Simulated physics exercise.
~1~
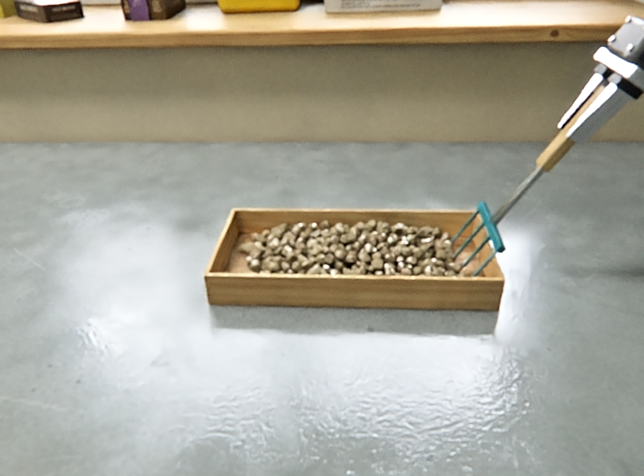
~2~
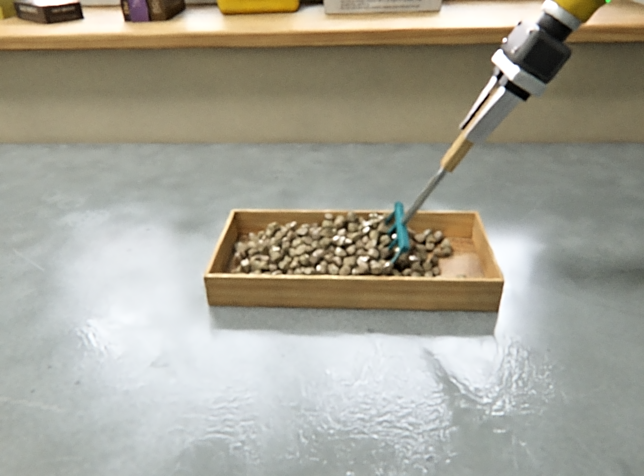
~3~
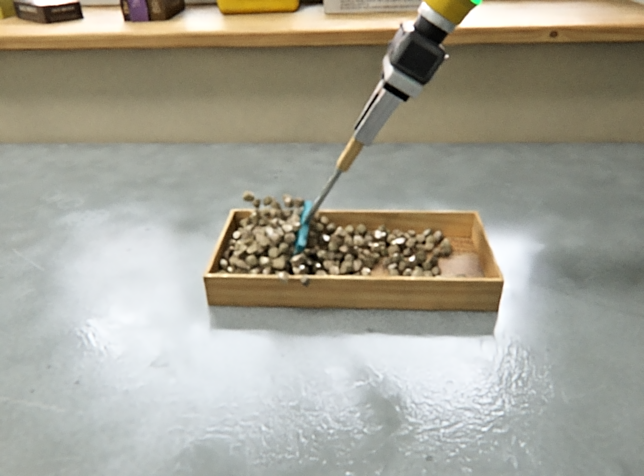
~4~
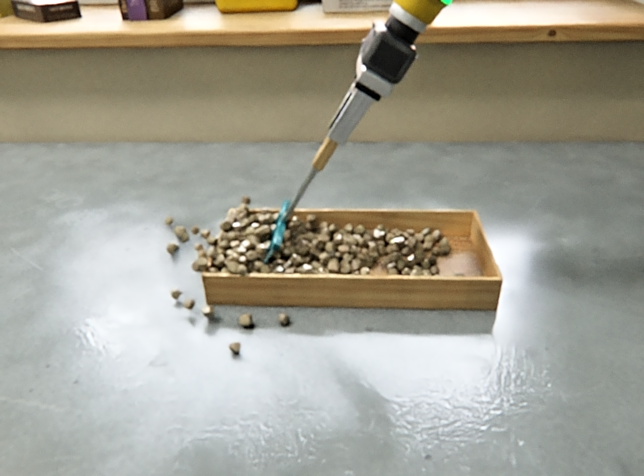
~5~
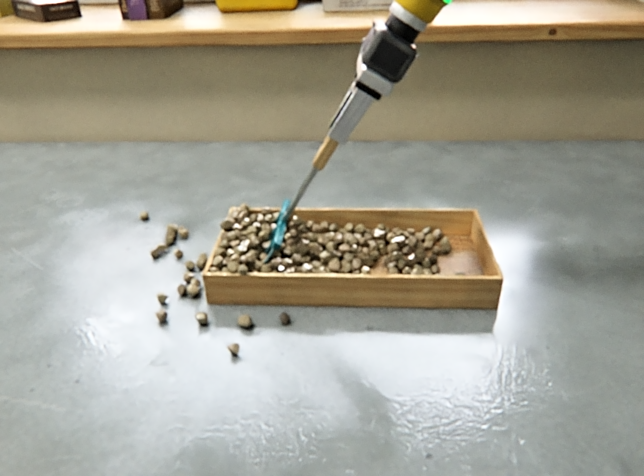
The clip opens on a shallow wooden tray of small brown pebbles on a grey surface, with a robotic arm holding a small teal rake at the tray's right end. The arm drags the rake left through the pebbles, leaving a bare patch at the right end. As it nears the left end, the pebbles heap up ahead of the tines and rise above the rim. Some then spill over the left end and front edge, scattering on the surface. The rake stops inside the tray, with most pebbles still in it and a small share lying outside.
